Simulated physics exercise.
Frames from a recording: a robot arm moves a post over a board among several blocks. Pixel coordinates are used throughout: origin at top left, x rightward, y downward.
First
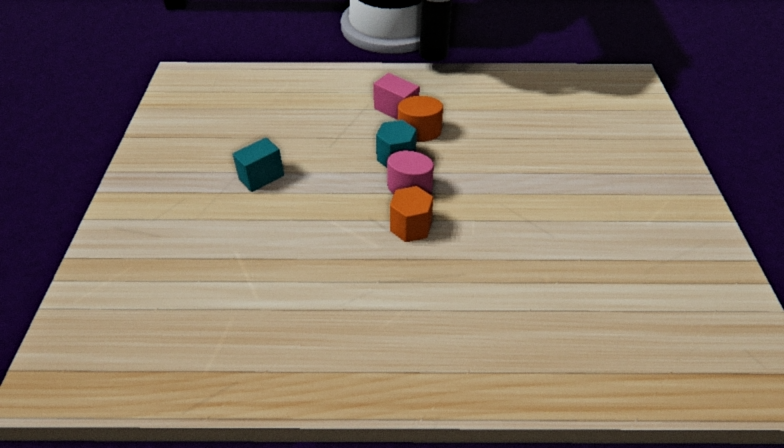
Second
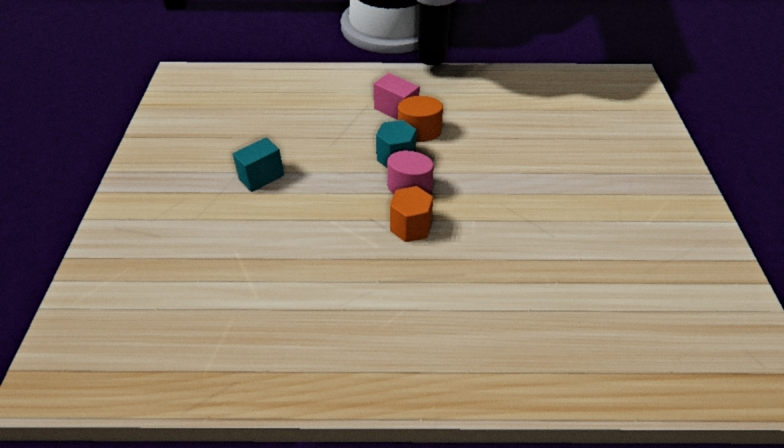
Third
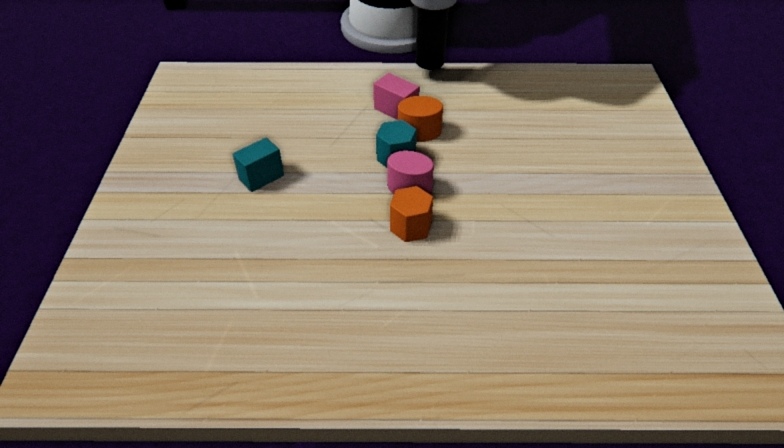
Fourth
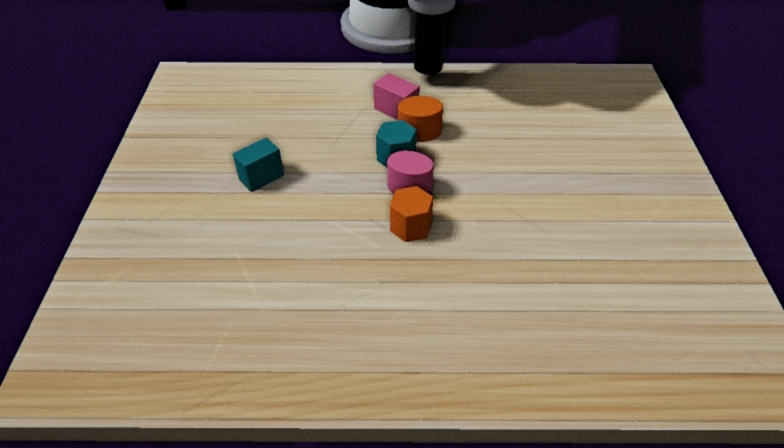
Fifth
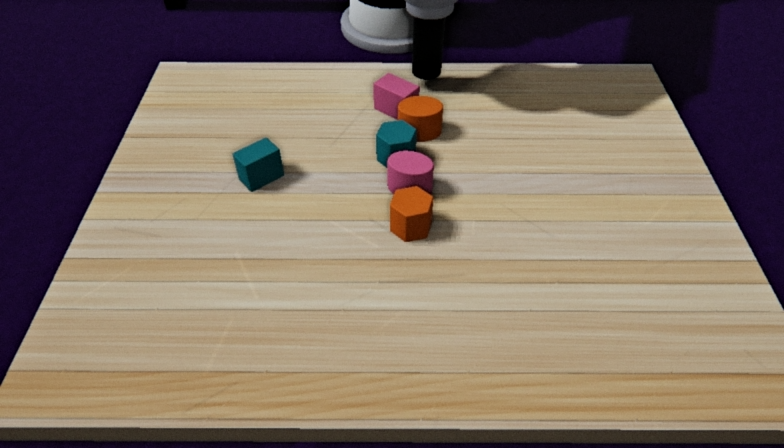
The clip shows a wooden board with pink, orange and turquoise blocks, most in a loose column and one turquoise block apart at left, while a robot arm's dark post lowers slightly near the far edge and the blocks stay still.
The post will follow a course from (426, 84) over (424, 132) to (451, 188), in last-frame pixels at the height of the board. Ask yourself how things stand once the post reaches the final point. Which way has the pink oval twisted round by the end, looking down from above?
Twists anticlockwise.
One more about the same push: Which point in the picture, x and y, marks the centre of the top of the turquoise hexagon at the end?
In the picture, it is at (370, 152).
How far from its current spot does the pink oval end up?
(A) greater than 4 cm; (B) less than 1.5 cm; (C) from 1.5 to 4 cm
My pick is C.
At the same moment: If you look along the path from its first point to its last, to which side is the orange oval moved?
That's a shift to the right.
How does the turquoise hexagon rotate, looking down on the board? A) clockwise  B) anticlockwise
My pick is A.
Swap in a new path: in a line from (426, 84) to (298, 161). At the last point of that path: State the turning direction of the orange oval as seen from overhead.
The block spins anticlockwise.
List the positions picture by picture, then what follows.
In the first frame, post tip at (434, 54); block tops, turquoise hexagon at (396, 131); pink rectangle at (397, 84); pink oval at (411, 162); orange oval at (421, 105).
In the second frame, post at (432, 58); blocks unchanged.
In the third frame, post at (430, 62); blocks unchanged.
In the fourth frame, post at (428, 67); blocks unchanged.
In the fifth frame, post at (427, 72); turquoise hexagon at (396, 131); pink rectangle at (397, 84); pink oval at (411, 162); orange oval at (421, 105).
What follows on the original path. One third of the way, post at (423, 103); pink rectangle at (394, 89), turned 40° clockwise; orange oval at (420, 109).
Two thirds of the way, post at (431, 138); turquoise hexagon at (374, 149), turned 10° clockwise; pink rectangle at (393, 90), turned 45° clockwise; pink oval at (407, 168), turned 20° anticlockwise; orange oval at (412, 143), turned 55° clockwise.
At the end, post at (452, 175); turquoise hexagon at (370, 152), turned 30° clockwise; pink rectangle at (393, 90), turned 45° clockwise; pink oval at (395, 183), turned 30° anticlockwise; orange oval at (410, 156), turned 85° clockwise.
